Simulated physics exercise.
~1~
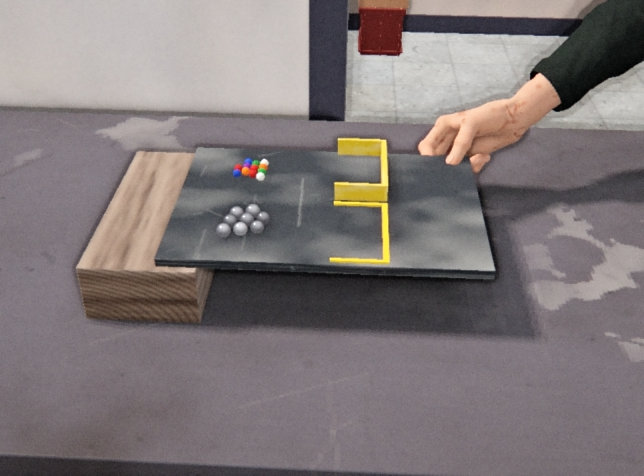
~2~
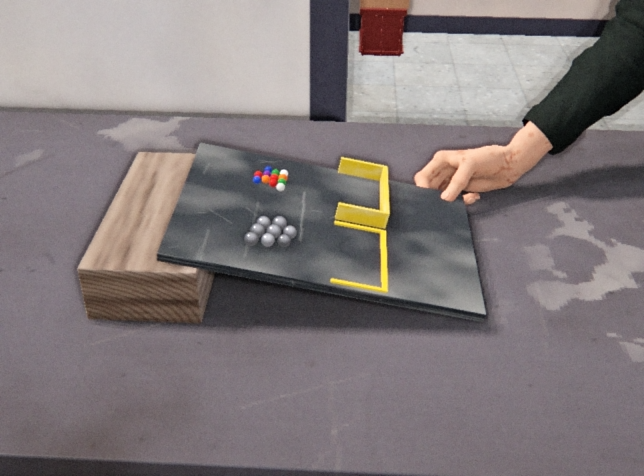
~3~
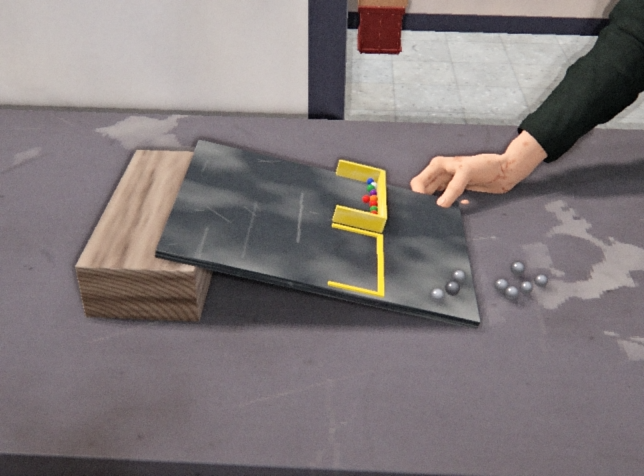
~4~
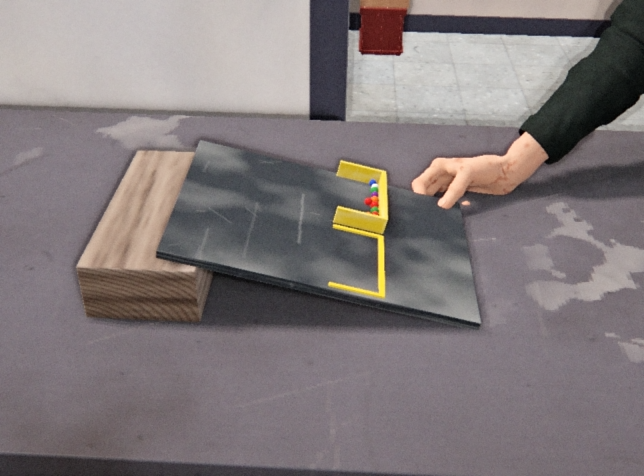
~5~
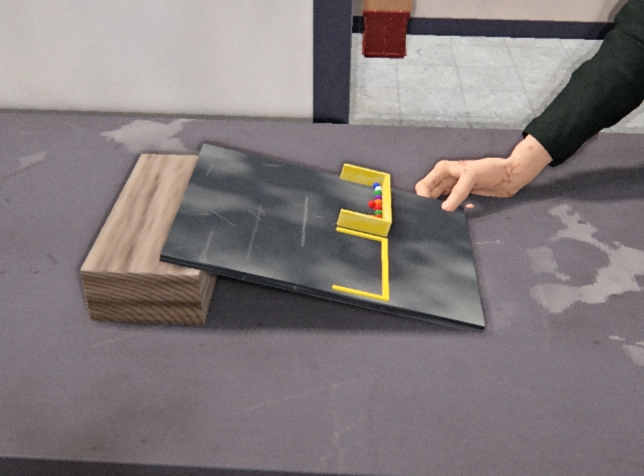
A hand lowered the right end of a dark board propped on a wooden block, and two groups of little balls slid rightward; the nearer gray ones passed their yellow barrier and went out of sight, while the farther colorful ones stayed gathered behind theirs.
